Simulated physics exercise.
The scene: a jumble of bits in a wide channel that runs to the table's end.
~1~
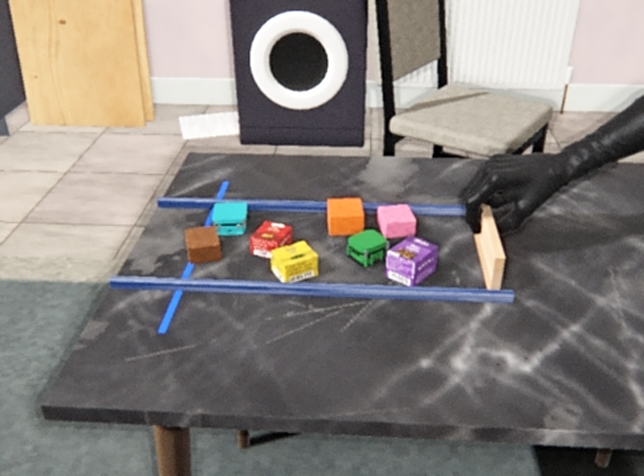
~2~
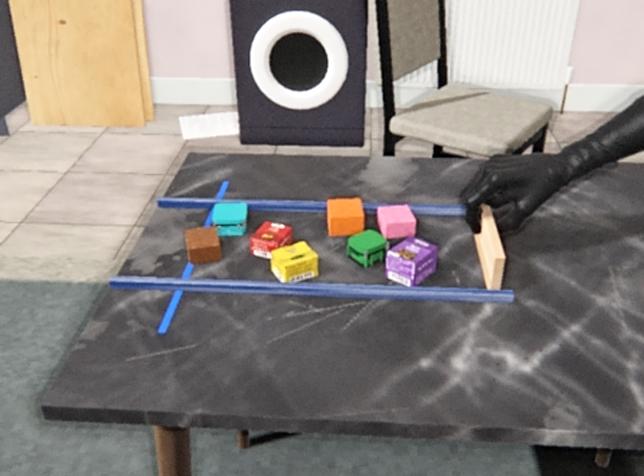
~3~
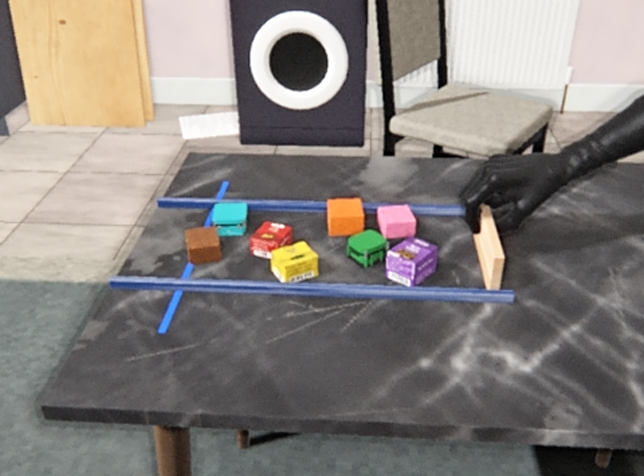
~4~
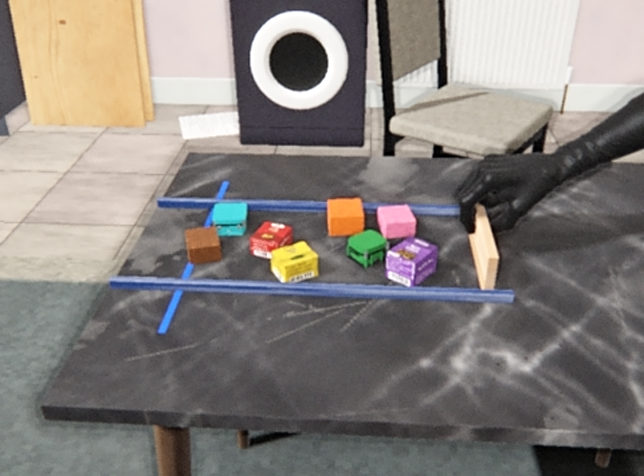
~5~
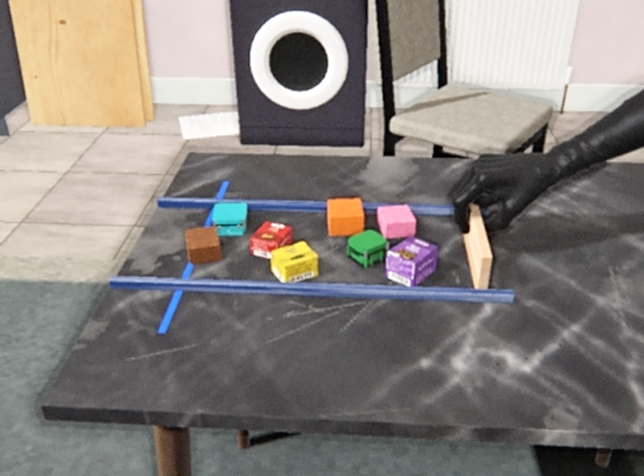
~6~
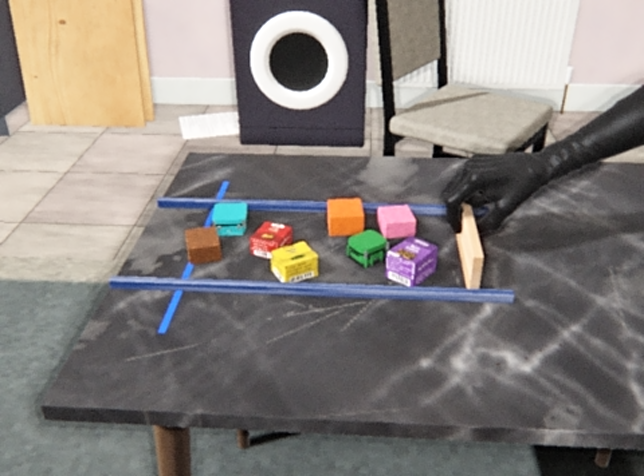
A black-gloved hand held a wooden board upright between two blue strips on a dark table, then slid it slightly left toward the scattered colourful blocks and little boxes, which all stayed still.
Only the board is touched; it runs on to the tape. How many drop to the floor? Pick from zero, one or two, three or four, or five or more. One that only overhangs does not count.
Outcome: The number that fall off is one or two.
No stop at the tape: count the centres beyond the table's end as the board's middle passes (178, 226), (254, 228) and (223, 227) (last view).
It would be 5, 0 and 0.
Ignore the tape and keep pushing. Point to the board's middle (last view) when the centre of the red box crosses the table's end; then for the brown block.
For the red box at (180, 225), for the brown block at (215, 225).
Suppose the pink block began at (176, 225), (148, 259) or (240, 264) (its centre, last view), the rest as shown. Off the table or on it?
In turn it goes over; drops off; comes down.
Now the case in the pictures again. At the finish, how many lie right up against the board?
The number is 3.
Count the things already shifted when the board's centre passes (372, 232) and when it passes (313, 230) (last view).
4 and 6.
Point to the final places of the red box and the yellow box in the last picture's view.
Near (155, 235) and (138, 258).
Soon after, none off yet; brown block at rest near (203, 245); turquoise case at rest near (231, 220); red box at rest near (272, 240).
By the end, the number that fall off is one or two; fallen, turquoise case and brown block.
